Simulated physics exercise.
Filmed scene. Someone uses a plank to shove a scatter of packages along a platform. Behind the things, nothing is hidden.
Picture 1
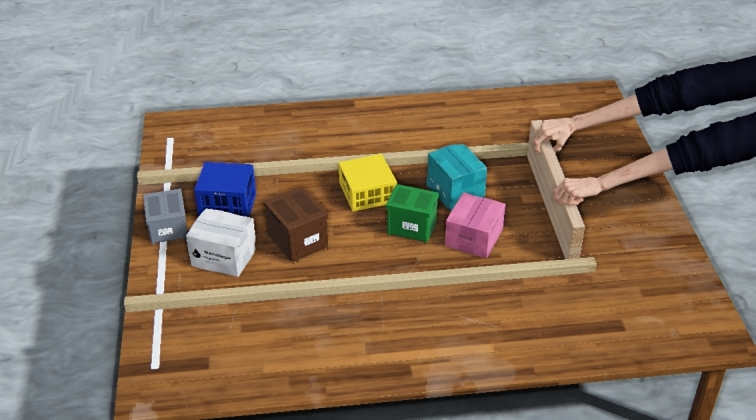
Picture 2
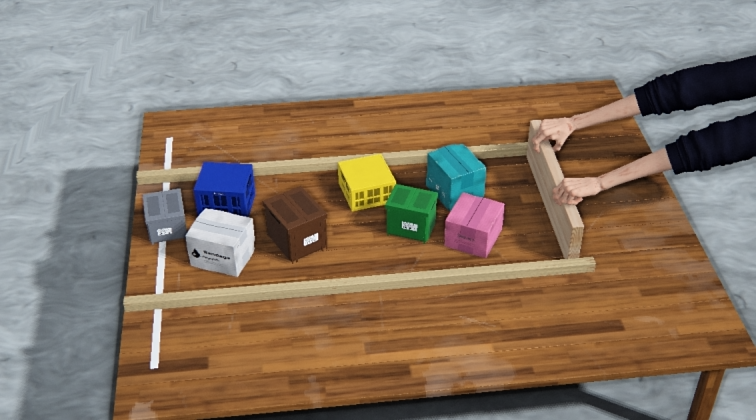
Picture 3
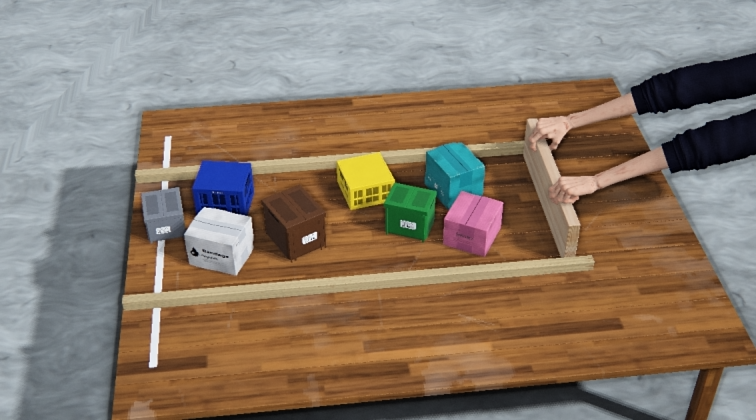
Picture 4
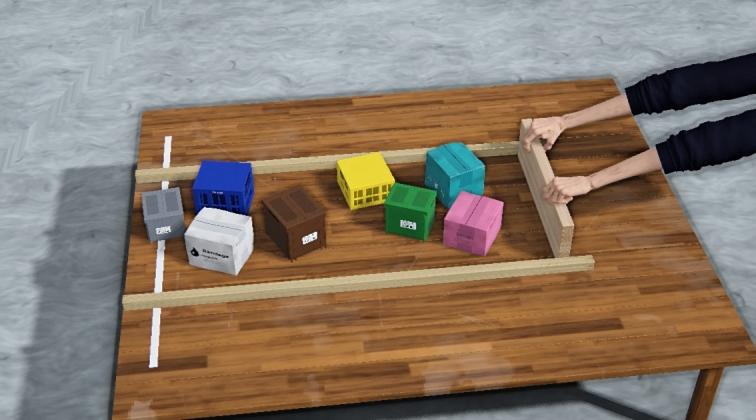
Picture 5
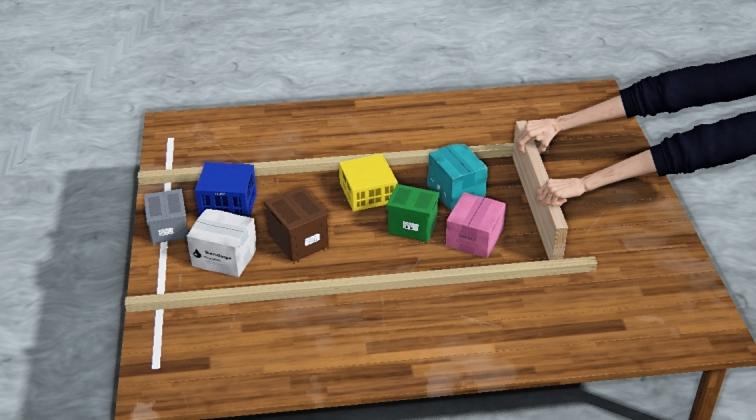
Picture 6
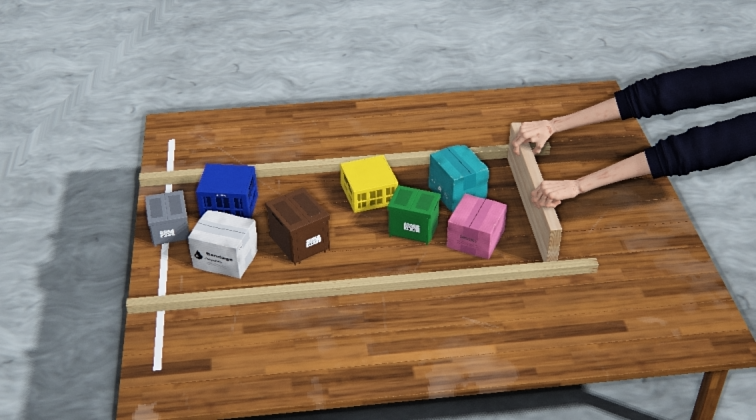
At the start, two hands hold a wooden plank upright at the right of a table, with eight colourful boxes and crates scattered between two wooden rails. The hands then slide the plank a short way left toward the pink and turquoise boxes, while the packages stay in place.
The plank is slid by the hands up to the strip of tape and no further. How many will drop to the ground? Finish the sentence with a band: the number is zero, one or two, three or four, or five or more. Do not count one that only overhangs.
The number is five or more.
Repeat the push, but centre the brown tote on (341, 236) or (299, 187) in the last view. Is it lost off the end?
Note, in order: Drops; drops.
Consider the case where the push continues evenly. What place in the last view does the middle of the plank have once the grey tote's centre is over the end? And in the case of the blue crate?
The middle would be close to (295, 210) and then close to (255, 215).
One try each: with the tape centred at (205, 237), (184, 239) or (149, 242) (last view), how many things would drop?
Result per try: 4; 6; 8.
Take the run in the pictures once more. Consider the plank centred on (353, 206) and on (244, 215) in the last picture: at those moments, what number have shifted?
I get 6 at the one place and 8 at the other.
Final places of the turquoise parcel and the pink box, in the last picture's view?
In the last picture, roughly (144, 199) and (138, 264).
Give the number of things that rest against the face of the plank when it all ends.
2 in contact.
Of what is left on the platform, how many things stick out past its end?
The total here is 2.
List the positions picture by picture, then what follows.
The first picture shows grey tote (166, 217); white box (222, 242); blue crate (226, 192); plank (554, 189); tape (164, 239).
The second picture shows white box (221, 242); yellow crate (367, 182).
The third picture shows blue crate (224, 191); turquoise parcel (454, 175).
The fourth picture shows grey tote (164, 215); pink box (473, 223).
The fifth picture shows white box (223, 242); green tote (413, 214).
The sixth picture shows grey tote (168, 218); white box (224, 244); blue crate (228, 194); plank (533, 191); tape (165, 240).
Soon after, none off yet; grey tote at rest near (168, 218); white box at rest near (224, 244); blue crate at rest near (228, 194).
Then, none off yet; grey tote moved about its own width near (130, 224); white box moved well along near (123, 254); blue crate moved about its own width near (174, 202).
At rest, the number that fall off is five or more; fallen, green tote, yellow crate, brown tote, blue crate, white box and grey tote.
